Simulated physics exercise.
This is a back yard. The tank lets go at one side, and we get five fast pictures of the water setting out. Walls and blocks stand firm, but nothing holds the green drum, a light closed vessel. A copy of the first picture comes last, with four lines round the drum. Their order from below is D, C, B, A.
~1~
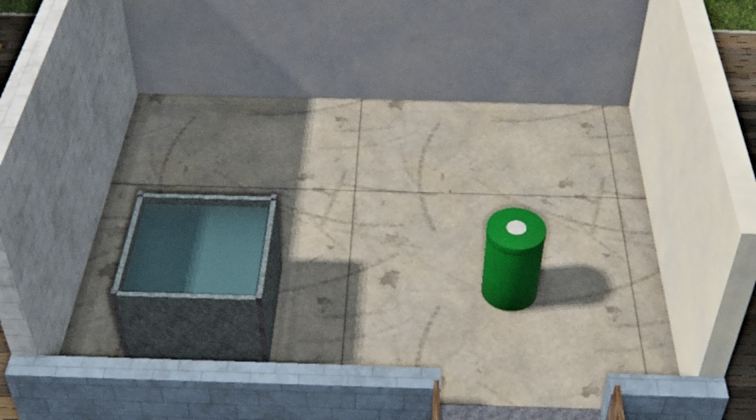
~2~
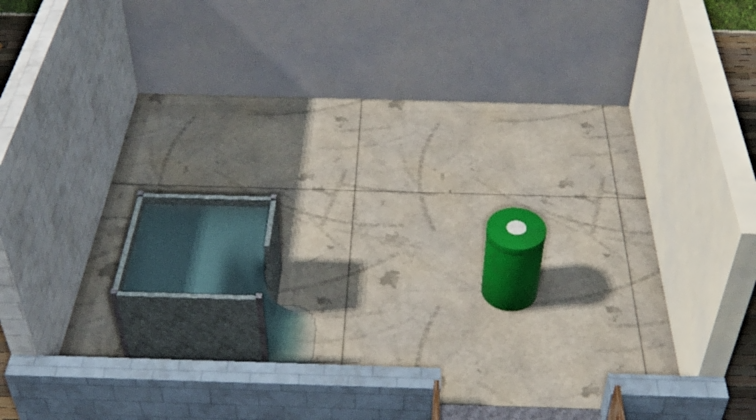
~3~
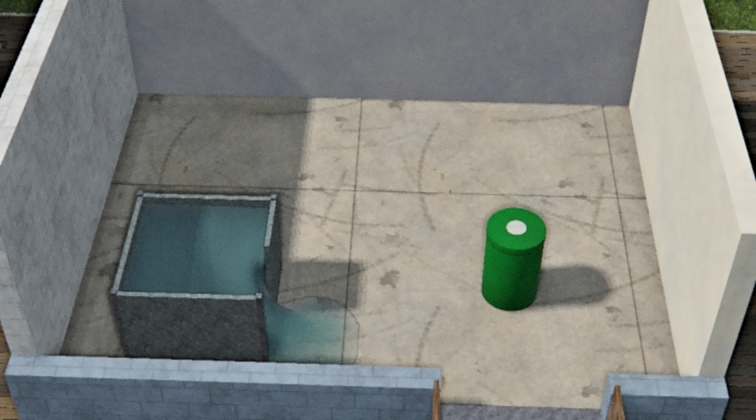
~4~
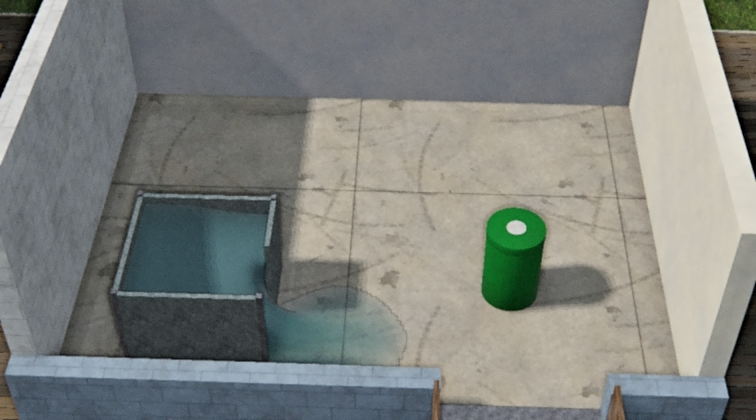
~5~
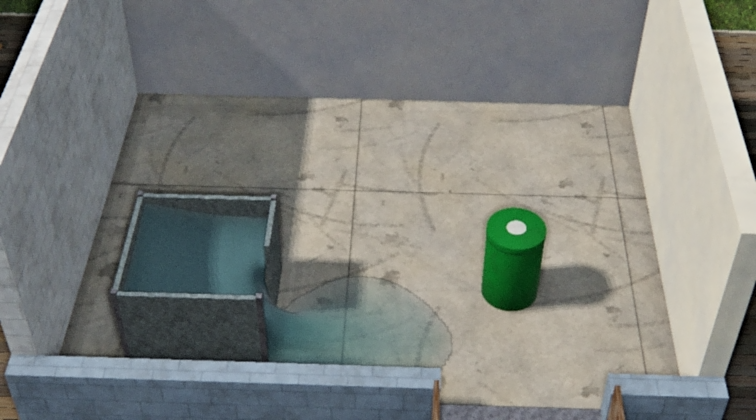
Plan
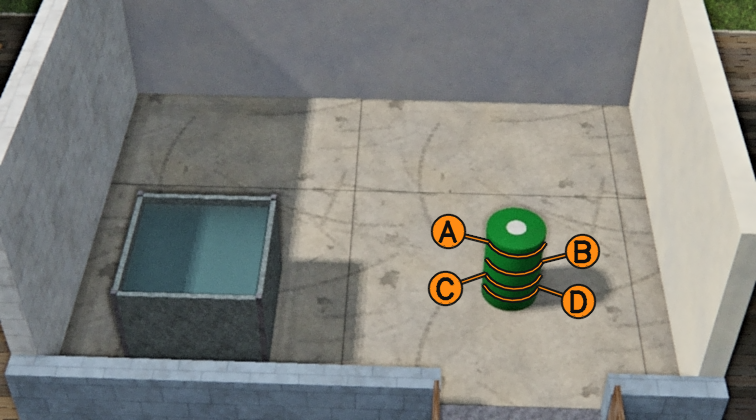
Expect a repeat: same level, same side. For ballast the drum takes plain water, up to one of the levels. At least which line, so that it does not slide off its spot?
That is level C.
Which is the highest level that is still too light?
That is level D.
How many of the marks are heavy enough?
Three of the four.
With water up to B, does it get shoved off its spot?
No, that is safe.
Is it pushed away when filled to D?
Yes, it does.
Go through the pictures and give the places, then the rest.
Lid of the green drum at (517, 228); tank full, its middle at (198, 250); open gate at (524, 374).
Water covers 1 % of the ground and is seen nearest the drum at (304, 314).
Water covers 3 % of the ground and is seen nearest the drum at (341, 321).
Water covers 6 % of the ground and is seen nearest the drum at (392, 325).
Lid of the green drum at (517, 228); water covers 8 % of the ground and is seen nearest the drum at (430, 326).
On the marked copy, A at (517, 256); B at (515, 274); C at (513, 289); D at (512, 300); from the bottom up D, C, B, A.
With A, it does not move.
With B, it does not move.
With C, it does not move.
With D, it is pushed about half its own width away.
